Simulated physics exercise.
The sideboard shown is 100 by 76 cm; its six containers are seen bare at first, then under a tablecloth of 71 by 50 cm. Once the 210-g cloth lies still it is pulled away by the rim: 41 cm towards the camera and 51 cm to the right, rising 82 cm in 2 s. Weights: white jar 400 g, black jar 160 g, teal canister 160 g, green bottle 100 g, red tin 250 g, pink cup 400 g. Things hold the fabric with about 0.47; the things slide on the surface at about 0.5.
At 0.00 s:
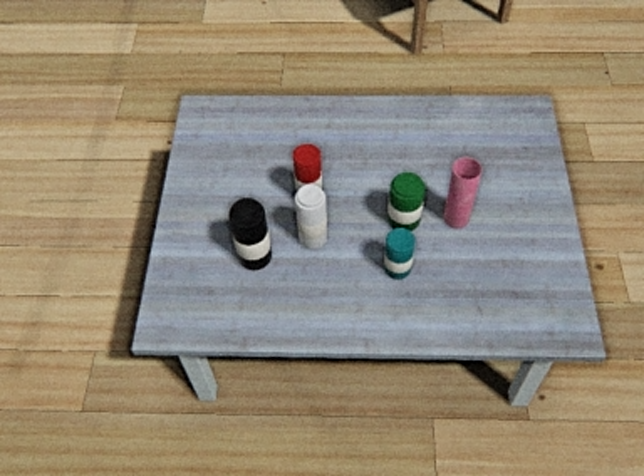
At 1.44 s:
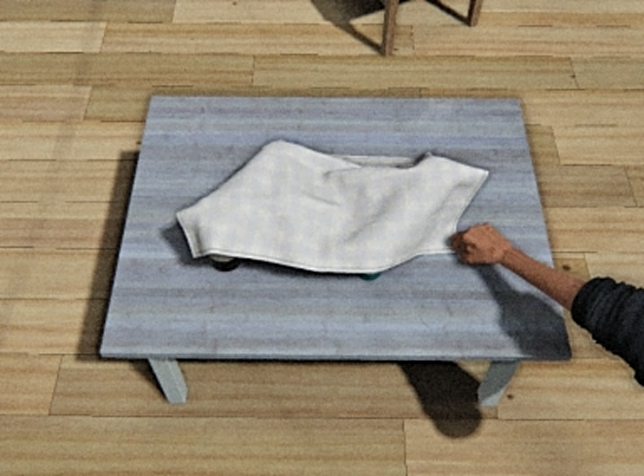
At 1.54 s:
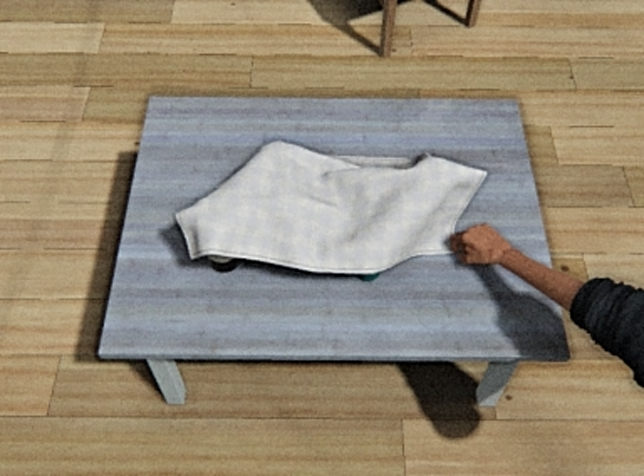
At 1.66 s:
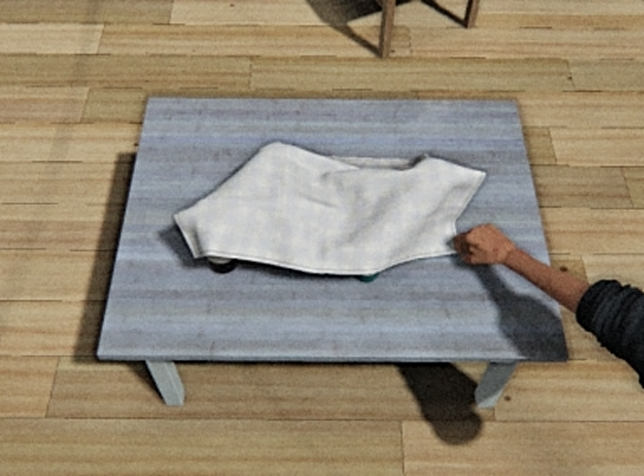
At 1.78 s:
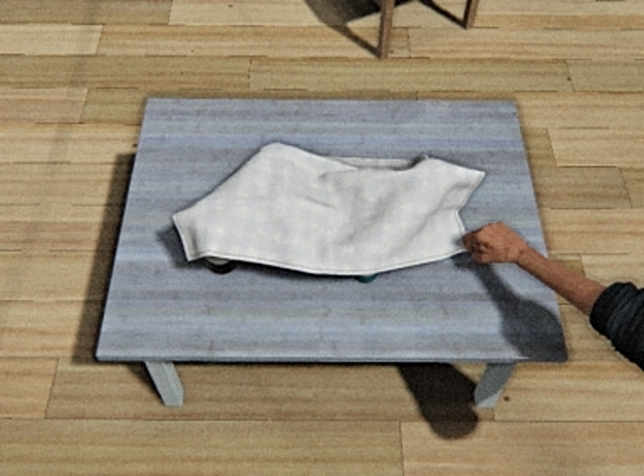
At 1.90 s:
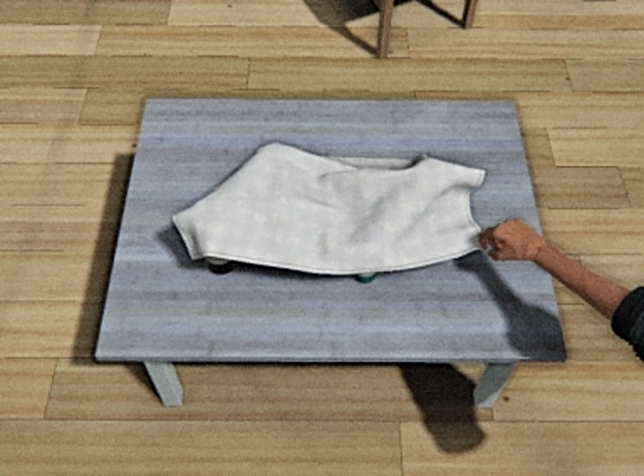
A hand grips the white cloth covering the containers and pulls its edge slightly right.
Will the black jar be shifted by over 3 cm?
The black jar keeps its place.
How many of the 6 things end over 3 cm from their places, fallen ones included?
I count 3.
By 2.3 s, middle of the tablecloth at (388, 179); red tin 5 cm off its start.
By 2.7 s, middle of the tablecloth at (524, 185); red tin on its side, 15 cm off its start, green bottle 5 cm off its start, pink cup 5 cm off its start.
By 3.1 s, middle of the tablecloth at a place out of view; pink cup on its side, 21 cm off its start at (503, 257), red tin on its side, 20 cm off its start at (355, 209), green bottle on its side, 11 cm off its start at (416, 231).
By 3.5 s, middle of the tablecloth at a place out of view; pink cup on its side, 34 cm off its start, red tin on its side, 22 cm off its start, green bottle on its side, 12 cm off its start.
By 4.3 s, middle of the tablecloth at a place out of view; black jar 0 cm off its start at (212, 214), pink cup over the edge, red tin on its side, 25 cm off its start at (377, 204), green bottle on its side, 13 cm off its start at (428, 216).
